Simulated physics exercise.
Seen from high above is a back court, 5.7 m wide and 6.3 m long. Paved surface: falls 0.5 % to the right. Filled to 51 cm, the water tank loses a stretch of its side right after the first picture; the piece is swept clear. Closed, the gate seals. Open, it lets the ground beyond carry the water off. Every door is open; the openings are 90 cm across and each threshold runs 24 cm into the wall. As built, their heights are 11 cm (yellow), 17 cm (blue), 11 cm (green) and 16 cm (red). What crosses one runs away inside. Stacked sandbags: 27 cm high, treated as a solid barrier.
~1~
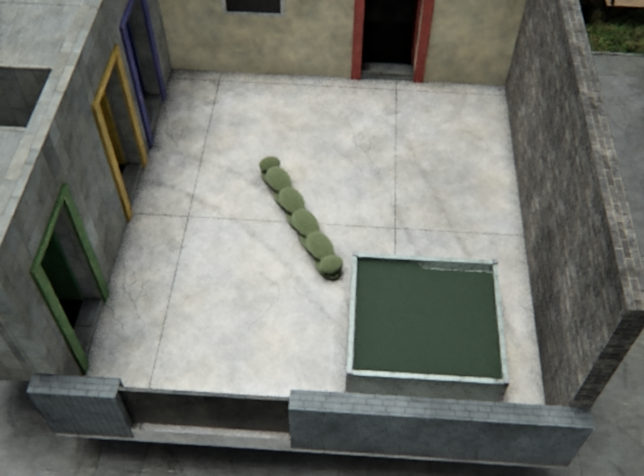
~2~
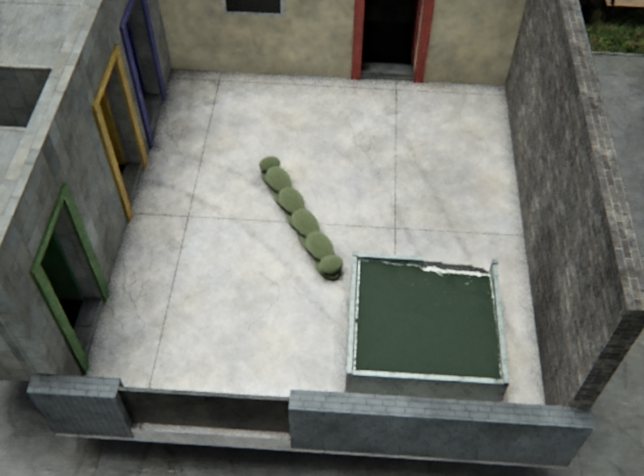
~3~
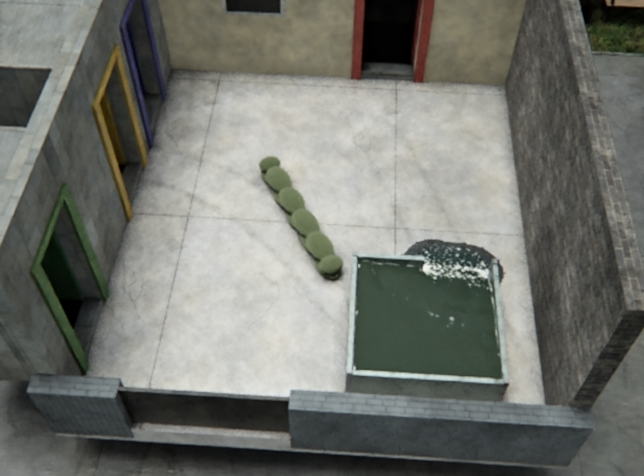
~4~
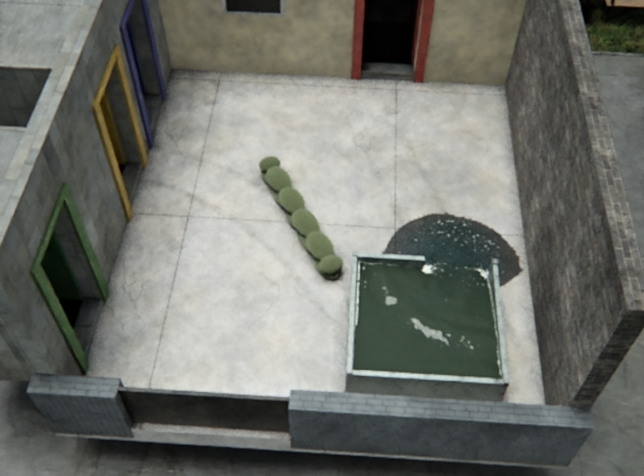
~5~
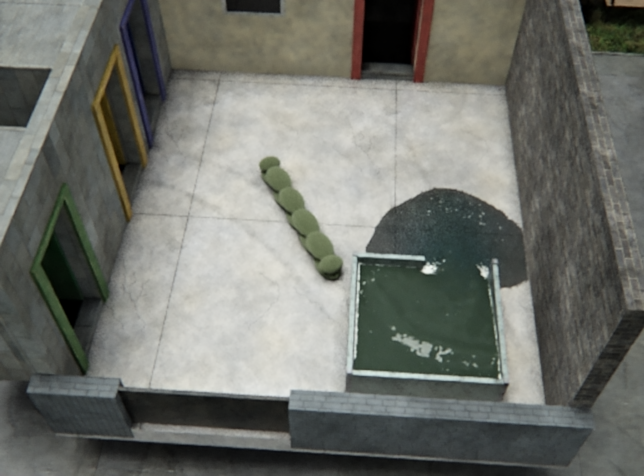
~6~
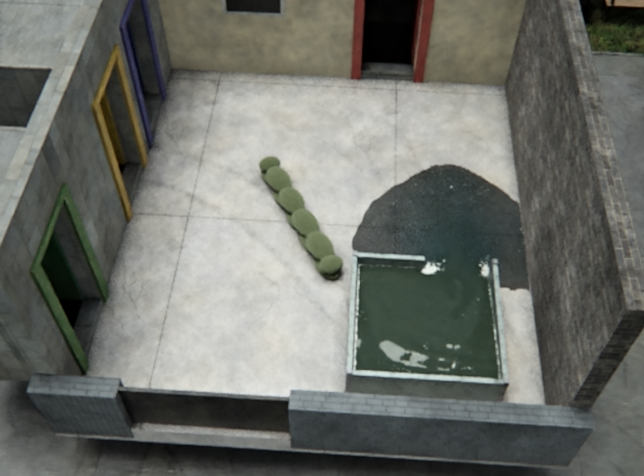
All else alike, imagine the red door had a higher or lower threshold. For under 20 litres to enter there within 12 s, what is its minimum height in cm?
Its minimum height would be about 9.5 cm.
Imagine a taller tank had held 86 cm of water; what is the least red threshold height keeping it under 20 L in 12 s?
Required height: Approx. 19 cm.
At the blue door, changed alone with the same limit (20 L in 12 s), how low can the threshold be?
Blue: 7.5 cm.
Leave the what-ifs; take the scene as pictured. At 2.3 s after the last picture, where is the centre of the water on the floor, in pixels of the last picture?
(431, 226) or so.
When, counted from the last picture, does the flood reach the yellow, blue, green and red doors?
Times: Yellow 5.0 s, blue 4.0 s, green 6.5 s, red 1.2 s.
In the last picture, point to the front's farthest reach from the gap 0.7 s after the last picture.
The tip of the flood lies near (456, 90).
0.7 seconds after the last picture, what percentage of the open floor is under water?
Roughly 25 percent of the floor.
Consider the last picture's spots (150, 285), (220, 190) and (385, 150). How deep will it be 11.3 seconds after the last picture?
Roughly 2, then 4, then 4 cm.
Then, 0.7 s after the last picture water covers 25 % of the floor, deepest (30 cm) near (456, 282); it has not reached the red door.
Then, 2.3 s after the last picture water covers 35 % of the floor, deepest (26 cm) near (479, 105); 17 cm at the red door, 0 litres in over its 16 cm threshold.
Then, 11.3 s after the last picture water covers 95 % of the floor, deepest (8 cm) near (343, 424); 5 cm at the red door, 1 litre in over its 16 cm threshold.
At the red door as built, the water peaked near 17 cm, 2.1 s after the last picture.
With a threshold of 8 cm, 34 litres would have come in within the 12 s; with 11 cm, 12 litres. So under 20 litres takes about 9.5 cm.
